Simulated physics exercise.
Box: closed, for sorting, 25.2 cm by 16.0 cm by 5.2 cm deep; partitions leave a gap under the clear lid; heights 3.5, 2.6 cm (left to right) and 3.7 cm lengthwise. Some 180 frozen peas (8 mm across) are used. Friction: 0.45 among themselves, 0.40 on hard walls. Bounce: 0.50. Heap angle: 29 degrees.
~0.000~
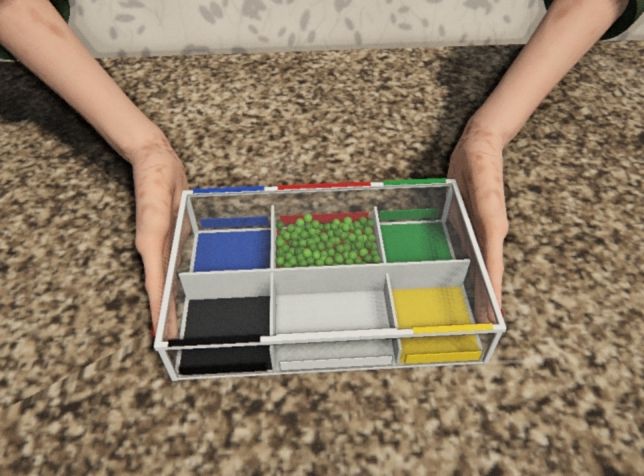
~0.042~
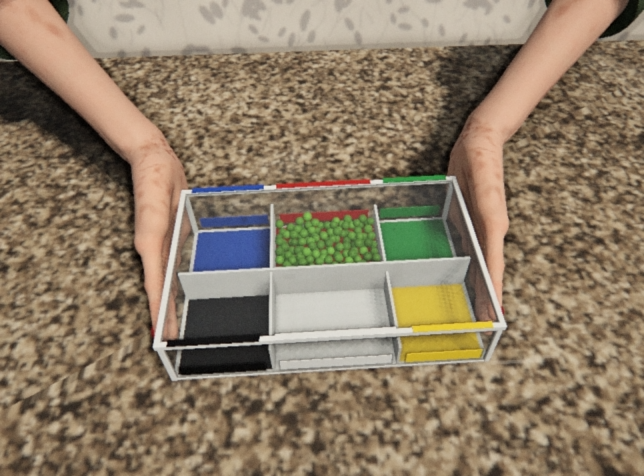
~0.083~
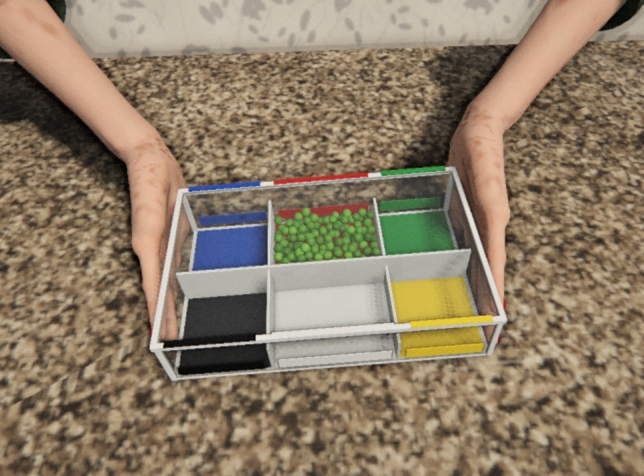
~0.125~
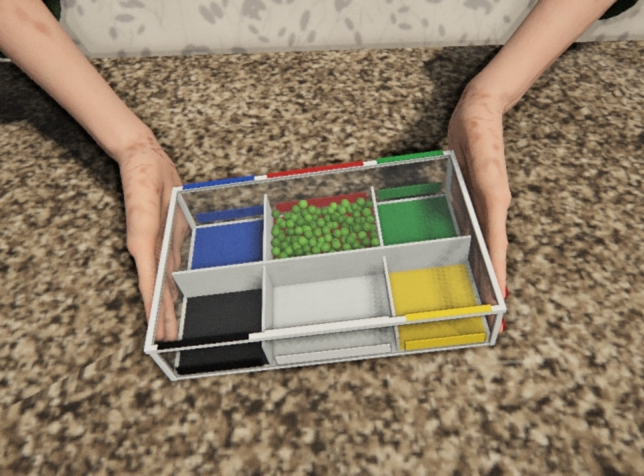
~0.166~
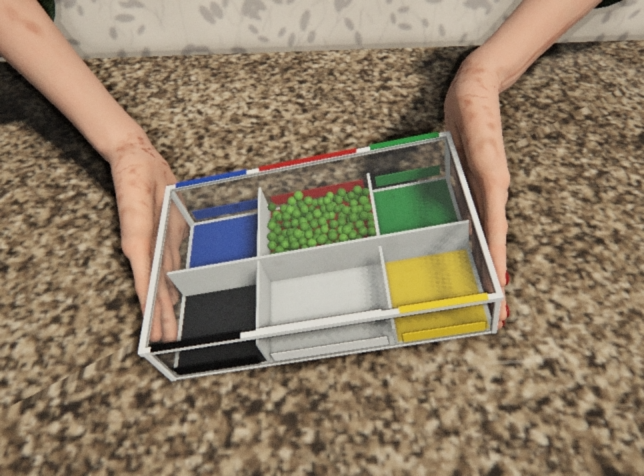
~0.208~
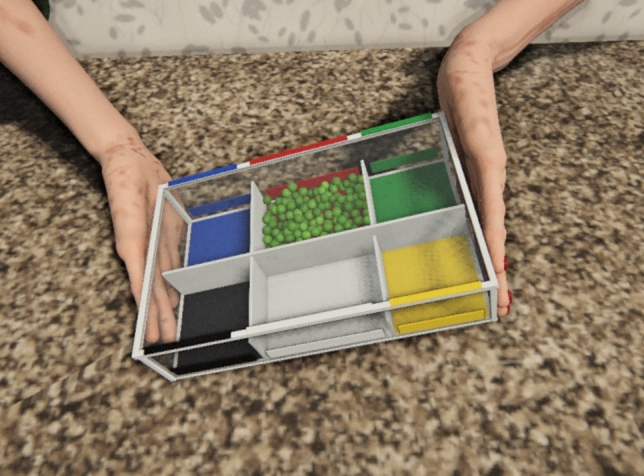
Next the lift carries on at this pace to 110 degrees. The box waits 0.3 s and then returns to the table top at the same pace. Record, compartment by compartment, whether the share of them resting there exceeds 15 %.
Red: Exceeds; blue: Exceeds; green: Does not exceed; yellow: Does not exceed; white: Does not exceed; black: Exceeds.
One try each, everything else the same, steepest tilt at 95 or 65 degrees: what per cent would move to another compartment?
Roughly 40 percent, then roughly 10 percent.
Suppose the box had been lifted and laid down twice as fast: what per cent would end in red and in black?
Outcome, in per cent - red: 40; black: 25.
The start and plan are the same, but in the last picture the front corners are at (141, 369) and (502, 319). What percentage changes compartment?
Around 35 per cent, it would seem.
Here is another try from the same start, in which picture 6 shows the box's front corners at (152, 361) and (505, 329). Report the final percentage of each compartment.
Each compartment ends with, in per cent, red 60, blue 0, green 0, yellow 0, white 15 and black 25.
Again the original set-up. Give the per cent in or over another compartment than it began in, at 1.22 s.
At that instant it's around 45 per cent.
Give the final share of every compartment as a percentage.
Red 50, blue 20, green 0, yellow 0, white 0, black 30.
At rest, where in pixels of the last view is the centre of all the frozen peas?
When it all comes to rest, the middle is near (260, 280).
After 1.22 s, tilt 110 degrees; red 55 %, blue 15 %, black 25 %.
Then, at 1.90 s, tilt 58 degrees; red 55 %, blue 15 %, black 30 %.
After 2.61 s, tilt 0 degrees; red 50 %, blue 20 %, black 30 %.
In the end, at 3.3 s, red 50 %, blue 20 %, green 0 %, yellow 0 %, white 0 %, black 30 %.
